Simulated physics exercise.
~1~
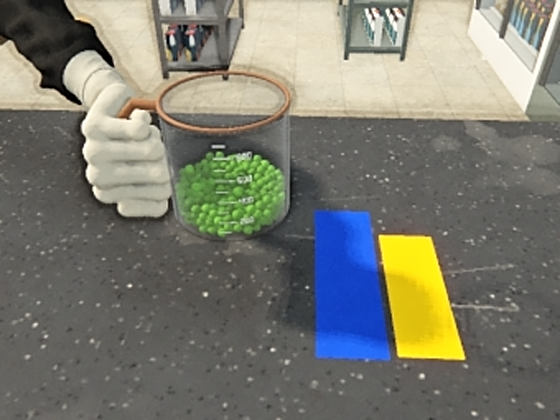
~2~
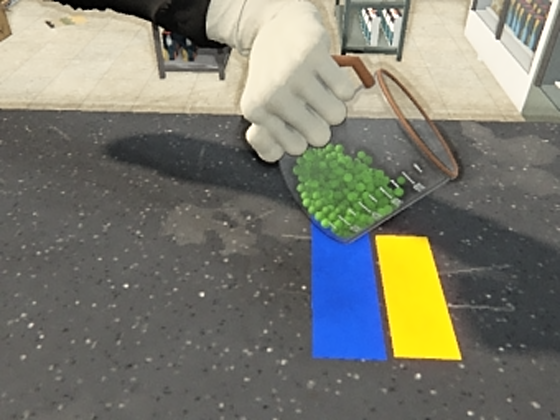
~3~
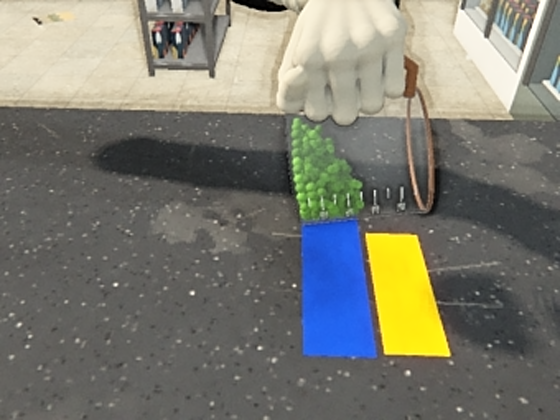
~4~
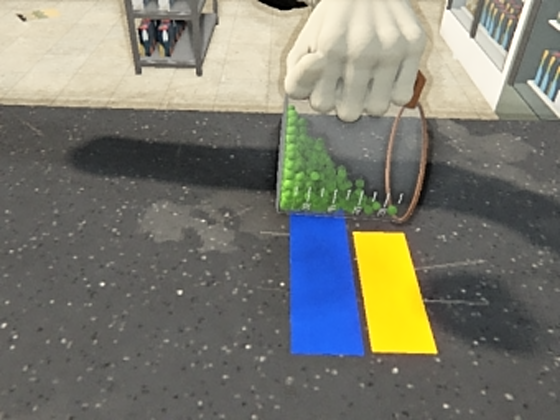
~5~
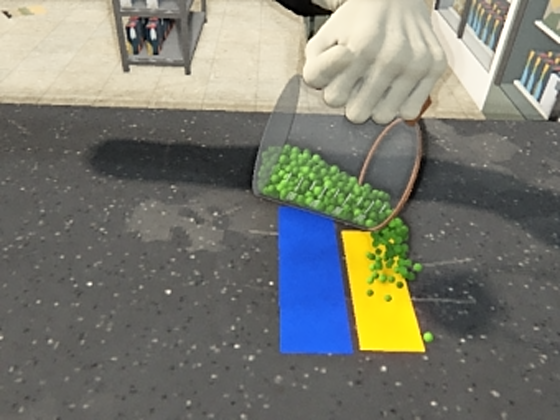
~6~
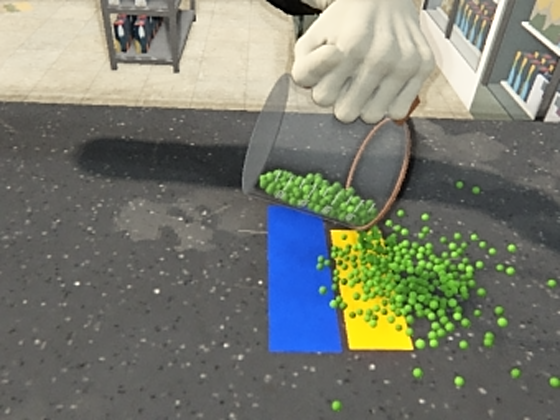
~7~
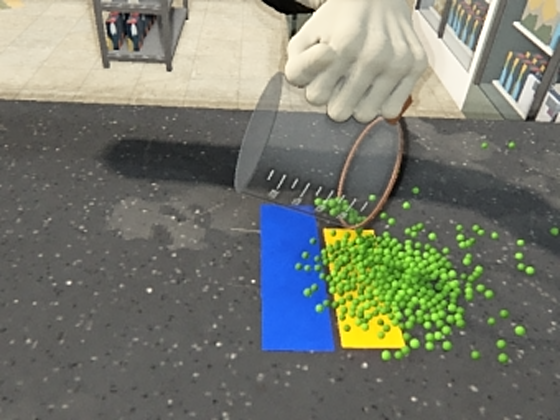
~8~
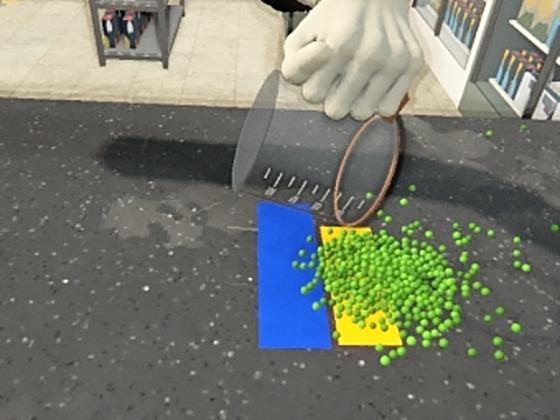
To begin with, a white-gloved hand holds an upright clear jug of green peas on a dark speckled tabletop, beside a blue mat and a yellow mat. The hand swings the jug to the right and tips it above the mats until it lies on its side, with the peas still inside. As it tilts further, the peas slide to the rim and begin dropping onto the yellow mat. They then pour out quickly and scatter to the right. Finally, the jug rests empty, with peas heaped over the yellow mat and the bare table beyond, and only a few on the blue mat.
